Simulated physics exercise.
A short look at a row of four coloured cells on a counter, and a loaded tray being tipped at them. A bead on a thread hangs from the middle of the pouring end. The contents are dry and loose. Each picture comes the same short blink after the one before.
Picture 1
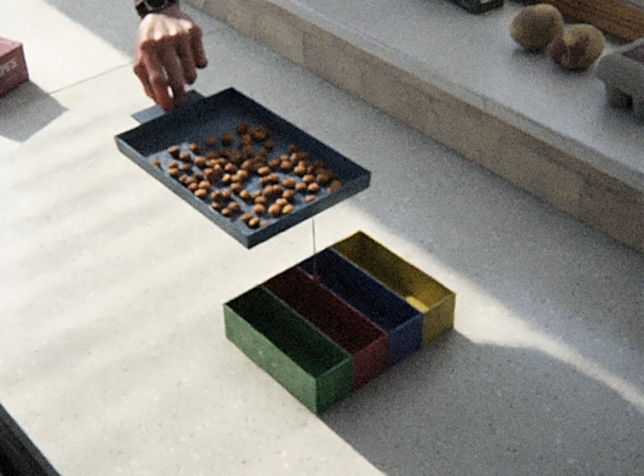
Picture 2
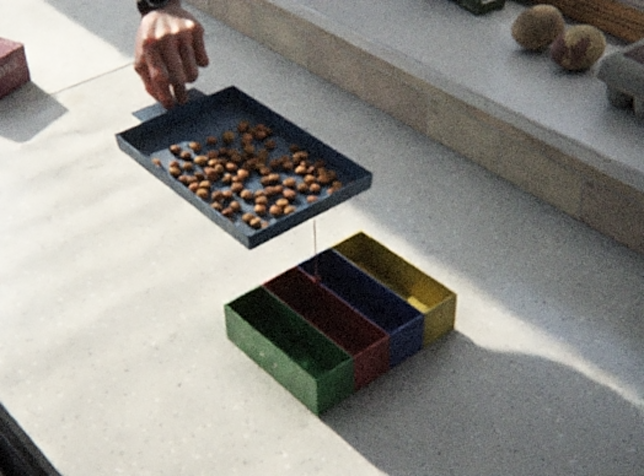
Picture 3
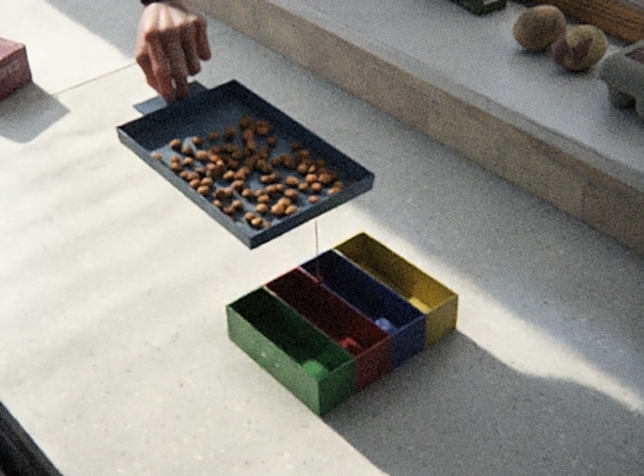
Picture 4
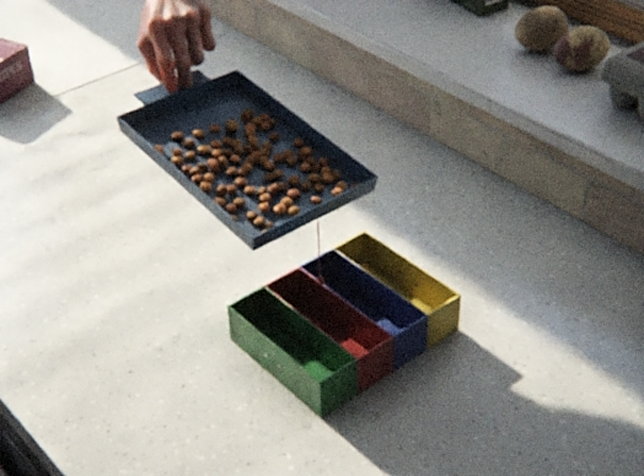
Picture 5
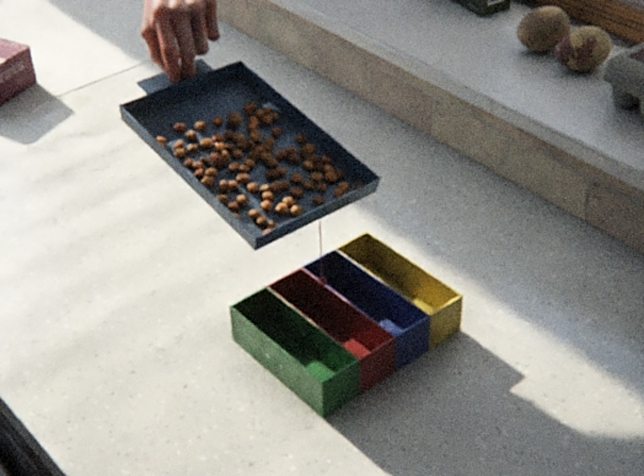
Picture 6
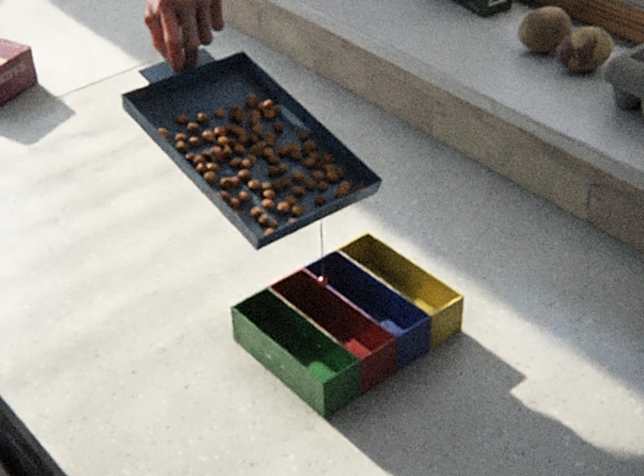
A dark blue-grey tray of small brown pieces, held by a hand at its far left end, starts nearly level and gradually tilts, its near right corner lowest. Seen from above at an angle on a sunlit pale counter, a bead hangs on a thread over joined green, red, blue and yellow cells. The load barely shifts, while the view drifts very slightly.
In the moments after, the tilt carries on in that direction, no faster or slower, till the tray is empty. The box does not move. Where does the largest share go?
The blue one ends fullest.
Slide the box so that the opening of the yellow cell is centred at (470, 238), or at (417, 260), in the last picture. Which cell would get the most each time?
At the first place the green one, at the second blue.
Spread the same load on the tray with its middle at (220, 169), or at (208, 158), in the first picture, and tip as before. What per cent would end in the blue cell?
About 30 and 30 per cent.
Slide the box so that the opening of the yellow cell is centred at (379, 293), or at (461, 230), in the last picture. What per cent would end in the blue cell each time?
The first gives 30 %, the second 0 %.
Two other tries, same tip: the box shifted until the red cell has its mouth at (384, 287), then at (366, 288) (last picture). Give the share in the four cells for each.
In turn 80 and 90 in a hundred.
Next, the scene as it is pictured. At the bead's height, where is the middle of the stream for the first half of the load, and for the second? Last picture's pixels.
First near (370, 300), later near (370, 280).
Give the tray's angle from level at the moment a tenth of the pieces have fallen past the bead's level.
At some 105 degrees.
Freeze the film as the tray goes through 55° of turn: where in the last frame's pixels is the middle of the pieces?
At about (314, 175).
Shortly afterwards, tray tipped steeply; the whole lot on the tray.
Next, tray tipped right over; the whole lot on the tray.
Some moments later, tray tipped past a quarter turn; near a third in the blue cell; near a quarter in the red cell; near a quarter in the yellow cell; a little in the green cell; only a few falling or outside the box.
In the end, tray tipped past a quarter turn; near a third in the blue cell; near a quarter in the red cell; near a quarter in the yellow cell; a little in the green cell; only a few outside the box.
